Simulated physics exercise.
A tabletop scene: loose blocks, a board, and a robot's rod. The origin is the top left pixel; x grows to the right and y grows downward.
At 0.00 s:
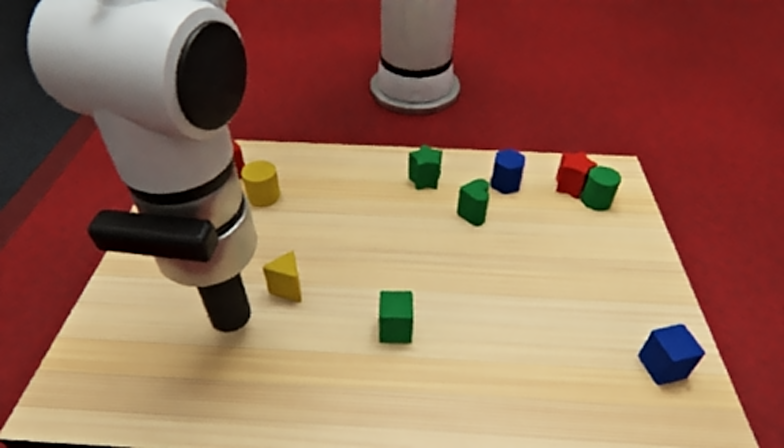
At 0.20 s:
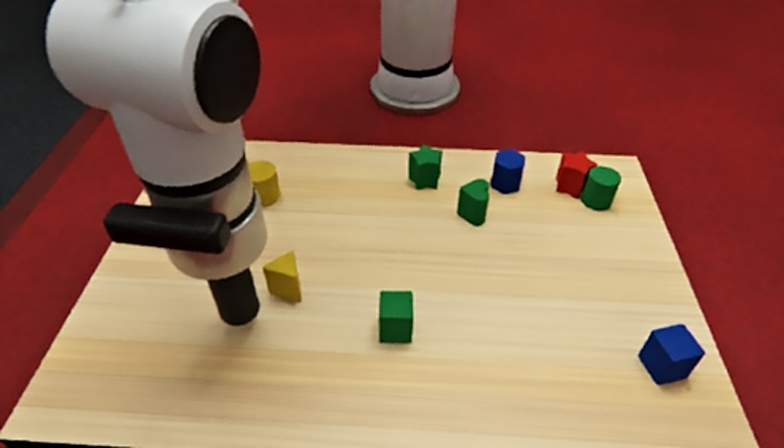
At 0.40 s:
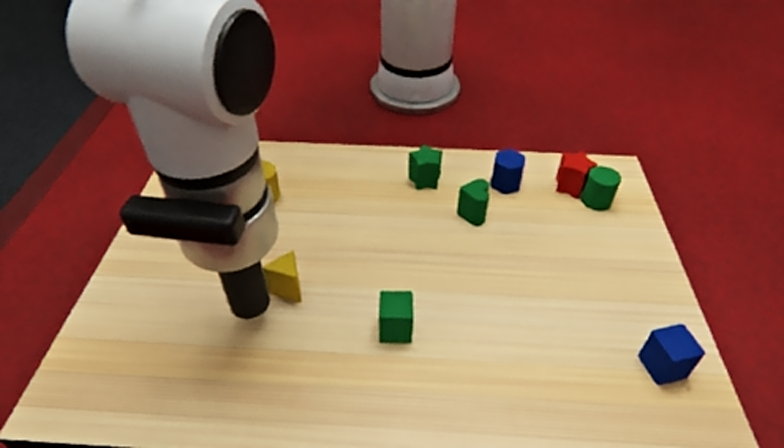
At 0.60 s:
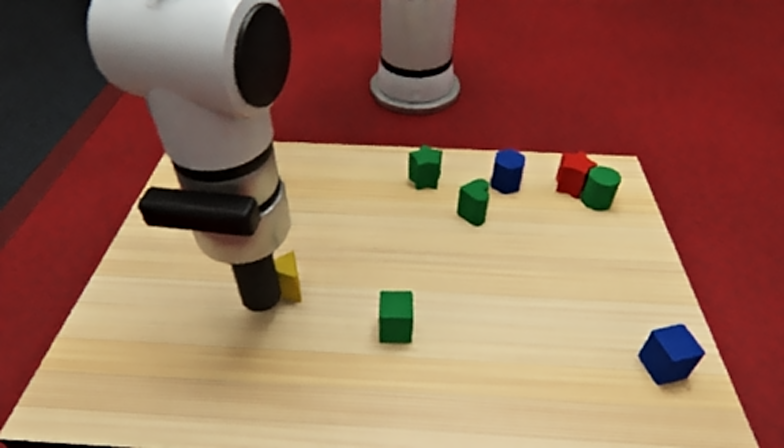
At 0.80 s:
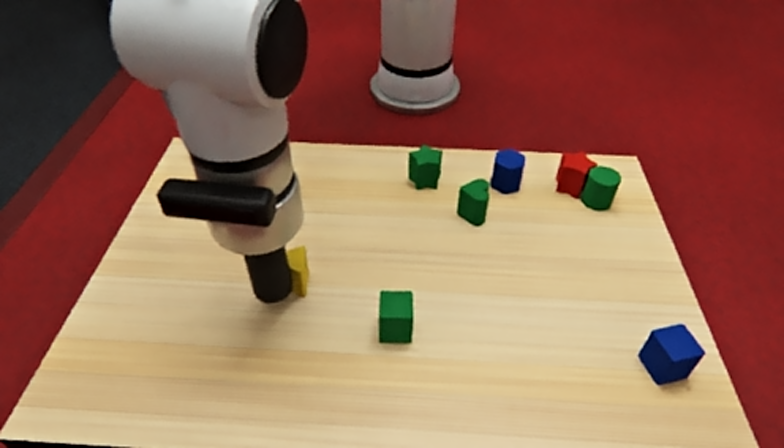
In this clip, a robot arm lowers no block but moves its dark rod rightward and slightly away across a wooden table, passing in front of a yellow cylinder and nudging a yellow three-sided block slightly right, while other blocks stay still.
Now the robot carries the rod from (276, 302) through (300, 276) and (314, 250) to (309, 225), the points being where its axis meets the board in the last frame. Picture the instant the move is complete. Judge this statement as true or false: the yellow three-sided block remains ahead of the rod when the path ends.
The claim does not hold.
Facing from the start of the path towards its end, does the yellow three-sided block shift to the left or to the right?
It's set to shift right.
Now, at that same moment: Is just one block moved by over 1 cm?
Yes.
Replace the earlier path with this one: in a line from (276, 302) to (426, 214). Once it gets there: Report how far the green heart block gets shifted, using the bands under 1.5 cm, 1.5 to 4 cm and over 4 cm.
The shift is below 1.5 cm.
What follows on the original path. One third of the way, rod (298, 262); yellow three-sided block (317, 234), turned 15° clockwise.
Two thirds of the way, rod (312, 236); yellow three-sided block (336, 214), turned 30° clockwise.
At the end, rod (307, 211); yellow circle not moved; yellow three-sided block (338, 213), turned 40° clockwise.
